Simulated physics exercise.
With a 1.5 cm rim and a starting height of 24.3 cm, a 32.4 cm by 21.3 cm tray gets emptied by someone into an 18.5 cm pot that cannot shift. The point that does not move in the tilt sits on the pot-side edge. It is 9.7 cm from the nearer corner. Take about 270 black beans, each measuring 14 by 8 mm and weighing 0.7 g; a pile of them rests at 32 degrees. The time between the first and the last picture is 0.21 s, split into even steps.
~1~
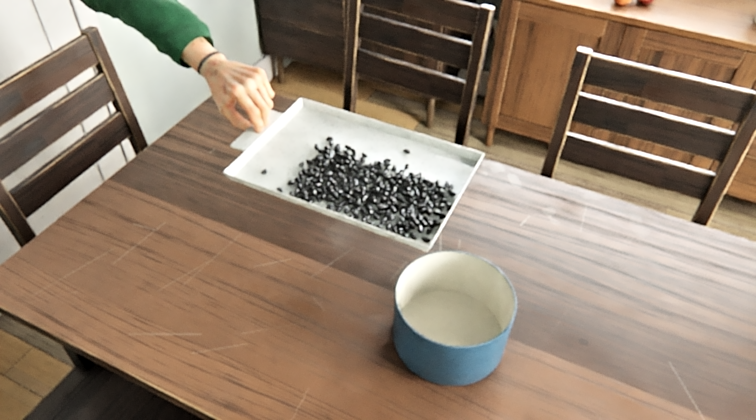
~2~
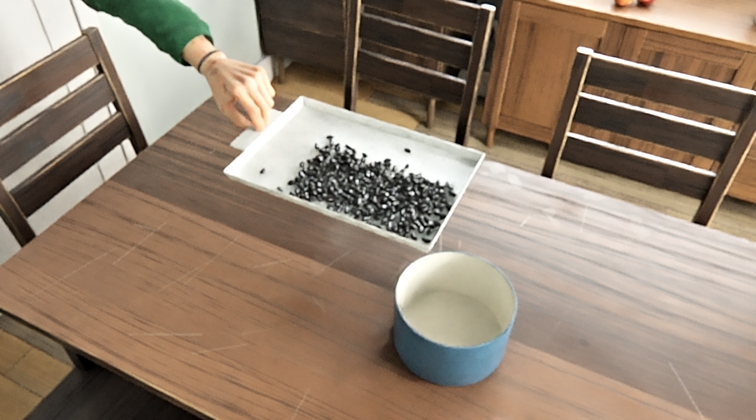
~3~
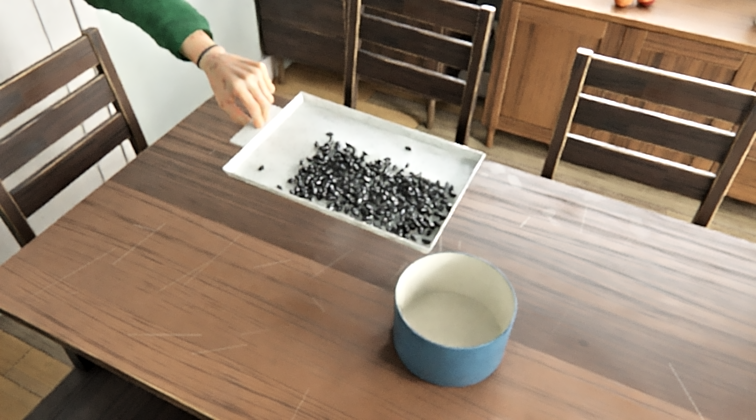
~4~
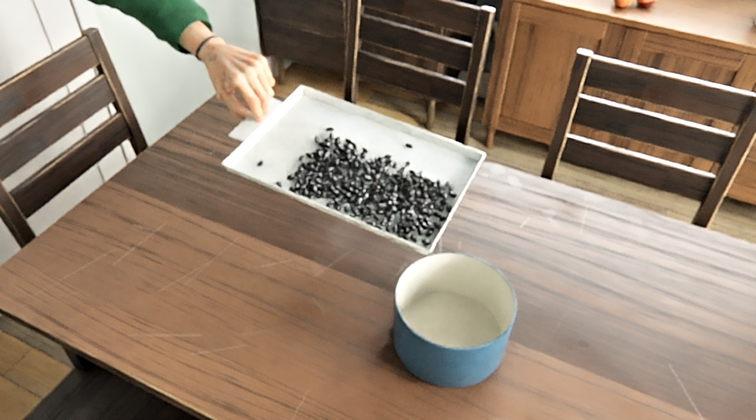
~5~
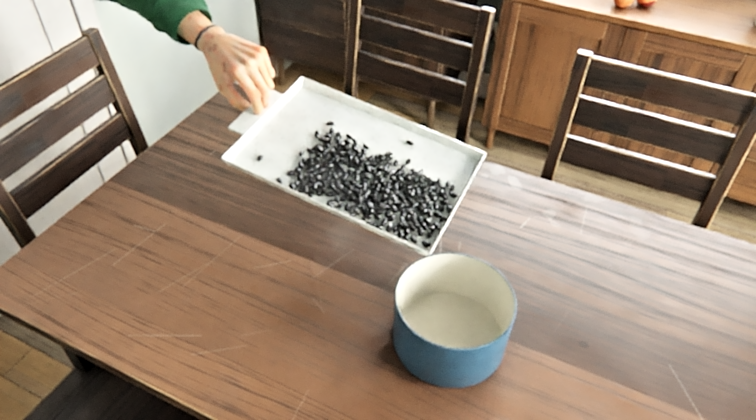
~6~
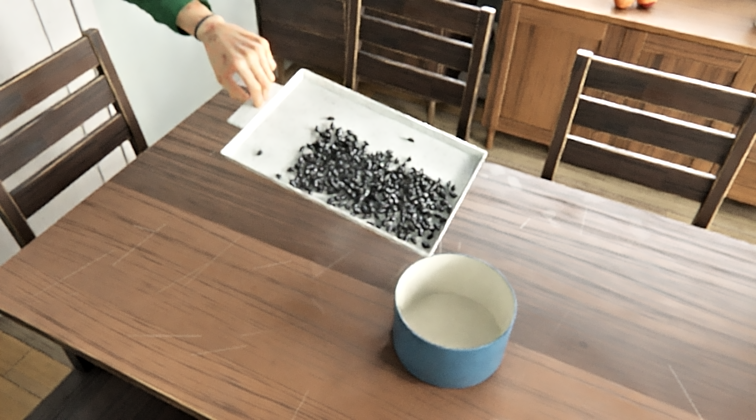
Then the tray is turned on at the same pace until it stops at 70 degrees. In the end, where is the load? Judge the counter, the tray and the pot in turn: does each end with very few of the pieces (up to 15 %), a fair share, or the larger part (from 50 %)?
Counter: Very few. Tray: Very few. Pot: The larger part.
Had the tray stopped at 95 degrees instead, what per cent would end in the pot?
In that case, near 95 percent.
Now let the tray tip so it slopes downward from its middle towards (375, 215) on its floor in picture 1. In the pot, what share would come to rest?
Roughly 70 percent of them.
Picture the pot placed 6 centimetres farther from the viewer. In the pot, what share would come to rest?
Then roughly 35 percent would land in it.
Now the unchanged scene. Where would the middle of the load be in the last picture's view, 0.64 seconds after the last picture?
I reckon close to (426, 226).
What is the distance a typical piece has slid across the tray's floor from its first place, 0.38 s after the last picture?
Displacement on the tray: Roughly 3 cm.
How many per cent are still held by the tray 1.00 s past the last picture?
About 15% of the load.
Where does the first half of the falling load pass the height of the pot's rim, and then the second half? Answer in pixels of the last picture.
Roughly (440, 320) to start, and after that (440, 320).
Then, 0.38 s after the last picture, tilt 39 degrees; the tray holds 100 %, the pot 0 %.
Then, 0.64 s after the last picture, tilt 59 degrees; the tray holds 85 %, the pot 0 %.
Then, 1.00 s after the last picture, tilt 70 degrees; the tray holds 15 %, the pot 65 %.
In the end, counter 10 %, tray 5 %, pot 90 %.
